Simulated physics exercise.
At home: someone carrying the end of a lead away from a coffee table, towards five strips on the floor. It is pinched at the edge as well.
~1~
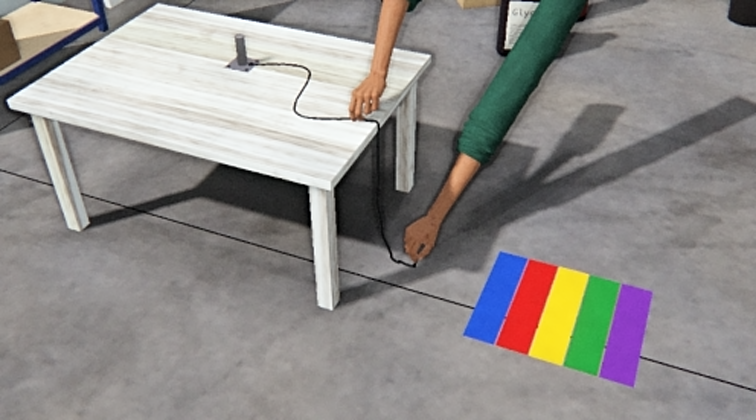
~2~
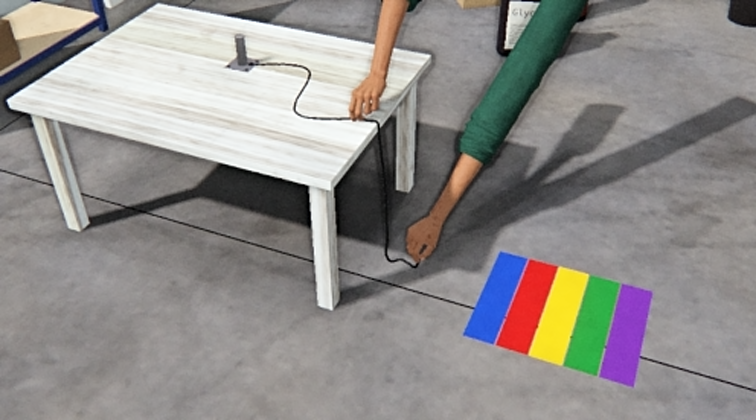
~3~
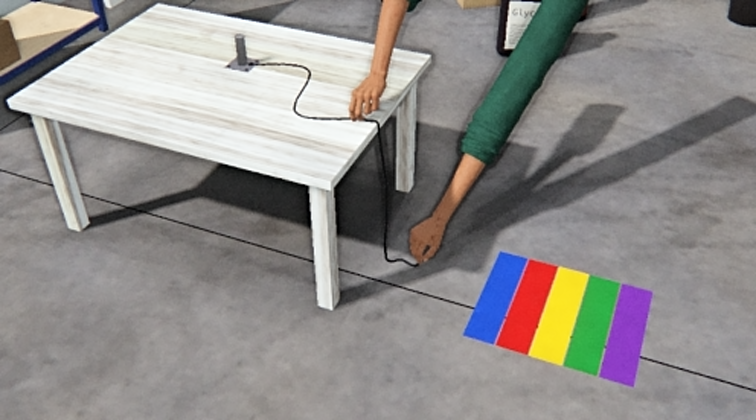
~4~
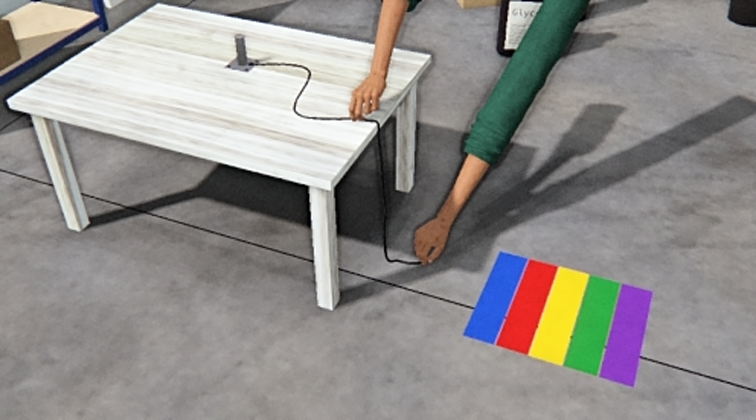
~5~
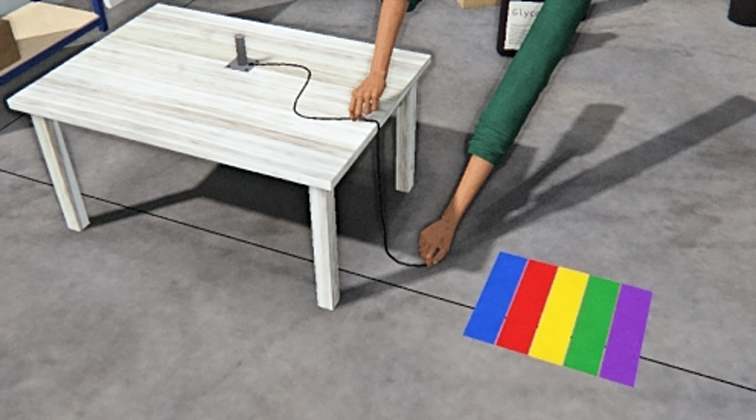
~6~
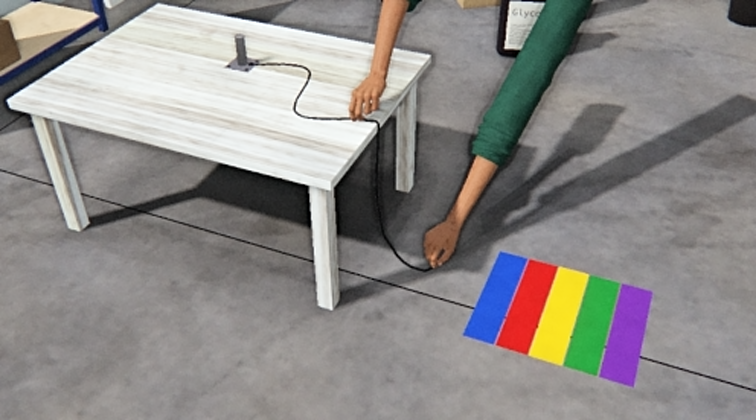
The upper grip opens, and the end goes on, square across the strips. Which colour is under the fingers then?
The end stops over the green strip.
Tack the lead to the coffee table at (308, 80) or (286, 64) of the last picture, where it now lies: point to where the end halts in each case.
About (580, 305) and (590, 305).
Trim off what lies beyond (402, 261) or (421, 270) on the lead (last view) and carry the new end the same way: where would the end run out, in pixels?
The places are (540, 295) and (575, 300).
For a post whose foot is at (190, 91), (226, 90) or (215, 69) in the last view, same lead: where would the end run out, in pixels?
About (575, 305), (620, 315) and (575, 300).
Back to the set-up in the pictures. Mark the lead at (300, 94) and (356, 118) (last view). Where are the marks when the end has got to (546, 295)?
Near (341, 95) and (398, 153).
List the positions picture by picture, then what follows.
In the first picture, end (417, 259); blue (485, 323); red (518, 333); yellow (551, 343); green (585, 353); purple (620, 363).
In the second picture, end (419, 259); lead through (279, 65) (304, 88) (313, 118) (378, 131) (386, 191) (386, 248).
In the third picture, end (422, 260).
In the fourth picture, end (427, 261); lead through (279, 65) (304, 88) (313, 118) (378, 131) (384, 191) (385, 248).
In the fifth picture, end (432, 263).
In the sixth picture, end (437, 264); lead through (279, 65) (304, 88) (313, 118) (378, 131) (377, 190) (391, 246).
Early on, end near (546, 295); over red.
Midway, end near (580, 304); over yellow.
At the end of the slack, end near (600, 309); over green. It gets as far as the green strip.
